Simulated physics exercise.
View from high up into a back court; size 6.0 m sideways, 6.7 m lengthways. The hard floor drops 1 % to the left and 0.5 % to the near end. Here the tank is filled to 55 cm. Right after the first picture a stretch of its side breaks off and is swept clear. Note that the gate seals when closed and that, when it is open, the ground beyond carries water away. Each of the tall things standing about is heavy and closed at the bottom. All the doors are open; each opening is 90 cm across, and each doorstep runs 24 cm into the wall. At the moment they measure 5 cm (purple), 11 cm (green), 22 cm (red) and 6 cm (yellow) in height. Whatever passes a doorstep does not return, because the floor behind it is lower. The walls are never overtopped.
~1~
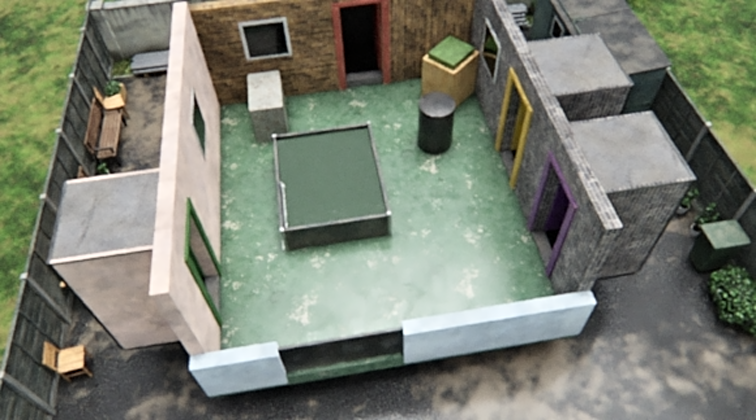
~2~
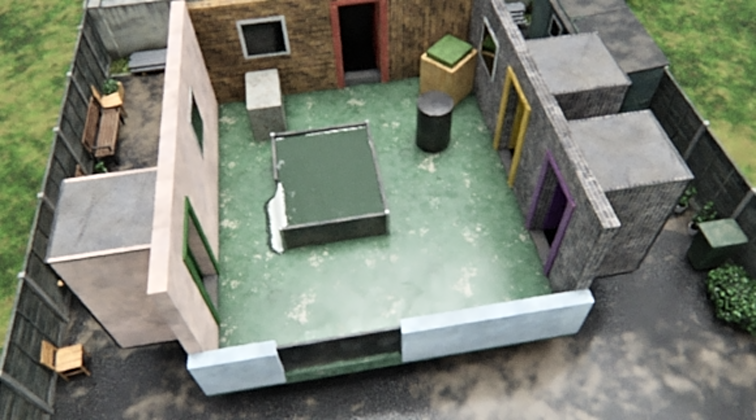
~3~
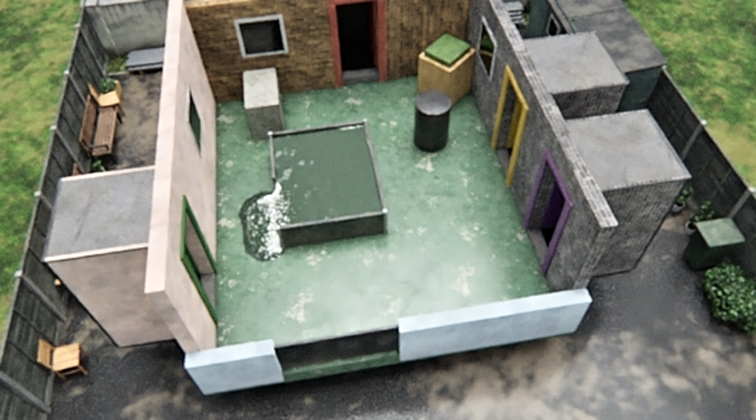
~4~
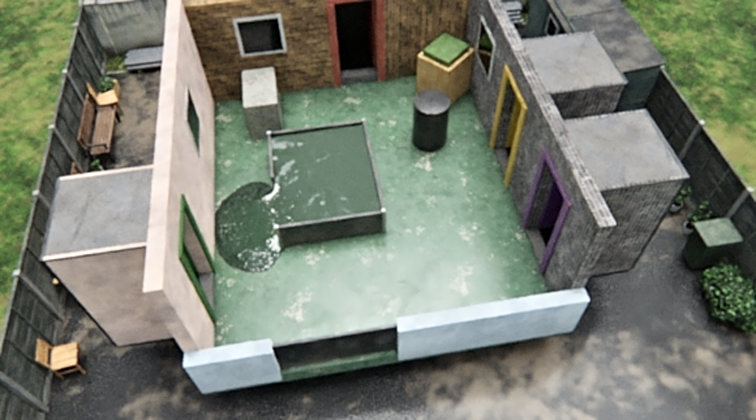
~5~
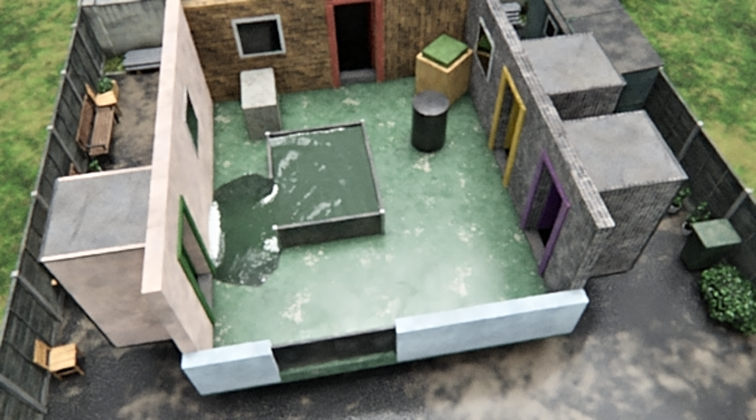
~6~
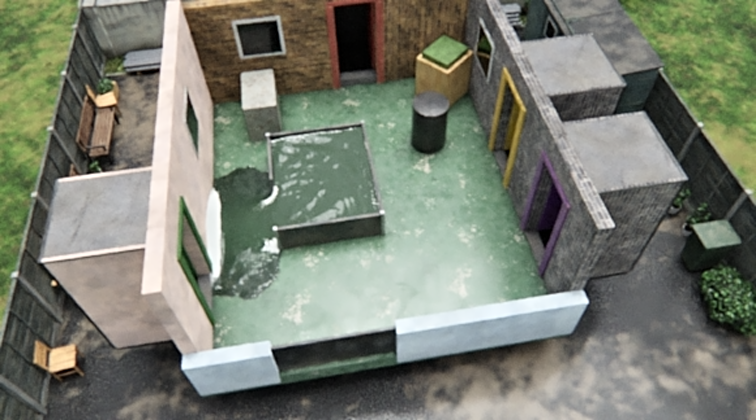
The clip opens on a roofless walled court seen from above, with a square tank of still, dark green water on a pale green floor. A gap appears in the tank's left side and water pours out, spreading leftward in a rounded pool, then reaching the left wall and creeping nearer the viewer.
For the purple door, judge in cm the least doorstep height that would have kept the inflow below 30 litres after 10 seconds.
A doorstep of about 6.5 cm.
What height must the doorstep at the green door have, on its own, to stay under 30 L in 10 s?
At green, about 17 cm.
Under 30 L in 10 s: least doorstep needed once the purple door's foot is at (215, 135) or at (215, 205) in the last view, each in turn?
You'd want roughly 14.0 cm there first, then roughly 27 cm.
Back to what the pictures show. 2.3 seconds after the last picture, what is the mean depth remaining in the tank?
I'd put it near 27 cm.
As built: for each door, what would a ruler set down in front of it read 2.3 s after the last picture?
Depths in cm - purple: 0, green: 17, red: 0, yellow: 0.
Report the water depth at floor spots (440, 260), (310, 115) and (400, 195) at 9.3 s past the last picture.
Roughly 6, then 3, then 5 cm.
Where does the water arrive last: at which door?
The yellow door.
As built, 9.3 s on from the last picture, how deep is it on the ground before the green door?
Depth: Near 9.0 cm.
Then, 0.7 s after the last picture water covers 15 % of the floor, deepest (44 cm) near (213, 242); it has not reached the purple door.
Then, 2.3 s after the last picture water covers 35 % of the floor, deepest (33 cm) near (213, 374); it has not reached the purple door.
Then, 9.3 s after the last picture water covers 100 % of the floor, deepest (15 cm) near (213, 374); 7 cm at the purple door, 52 litres in over its 5 cm doorstep.
At the purple door as built, the water peaked near 11 cm, 4.9 s after the last picture.
With a doorstep of 5.5 cm, 43 litres would have come in within the 10 s; with 7.5 cm, 15 litres. So under 30 litres takes about 6.5 cm.
